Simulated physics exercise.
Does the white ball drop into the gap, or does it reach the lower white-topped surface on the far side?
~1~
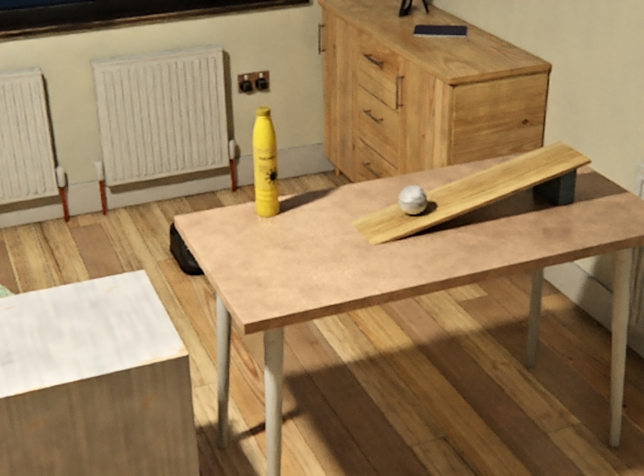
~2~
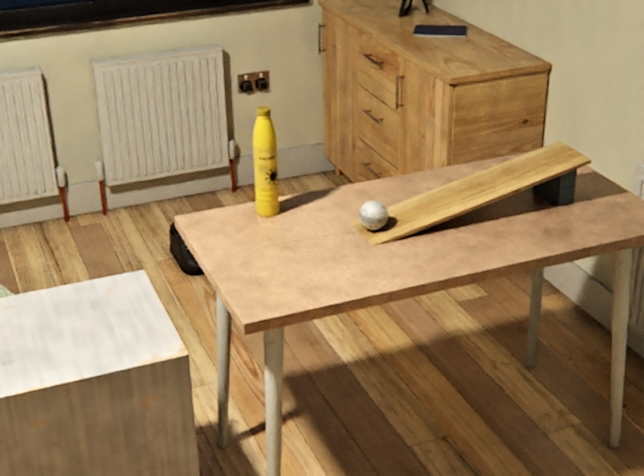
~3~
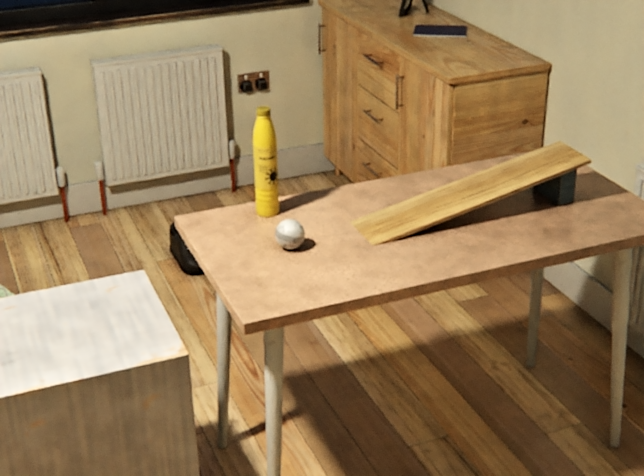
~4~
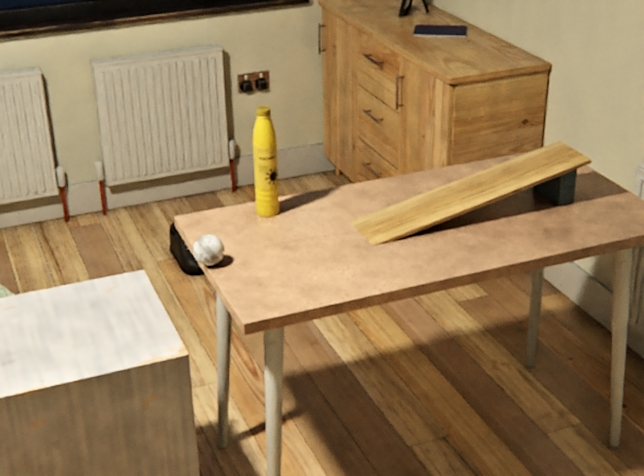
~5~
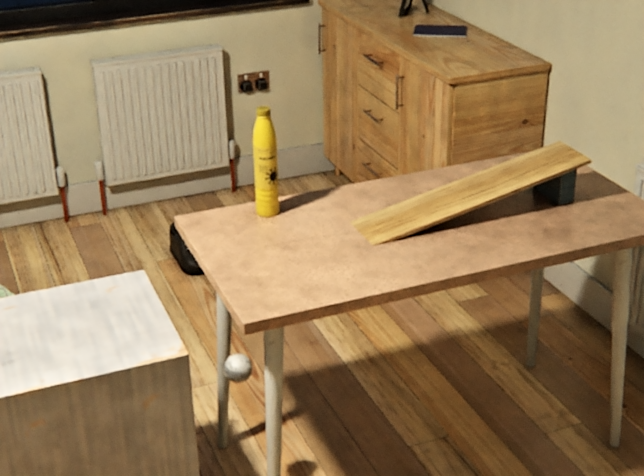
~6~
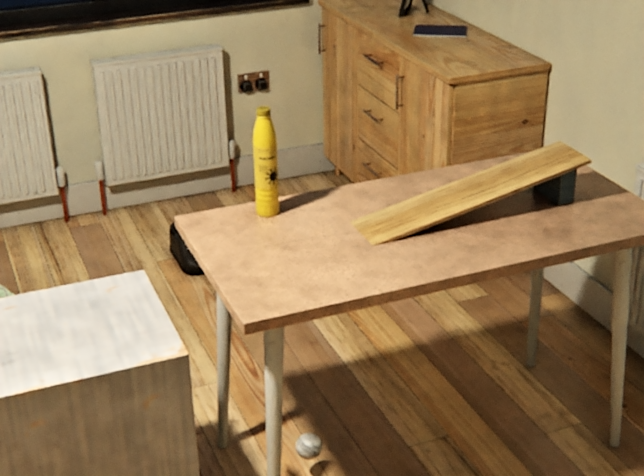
It drops into the gap. The ball rolls off the left edge of the table and ends up low down near the table legs, without reaching the other surface.
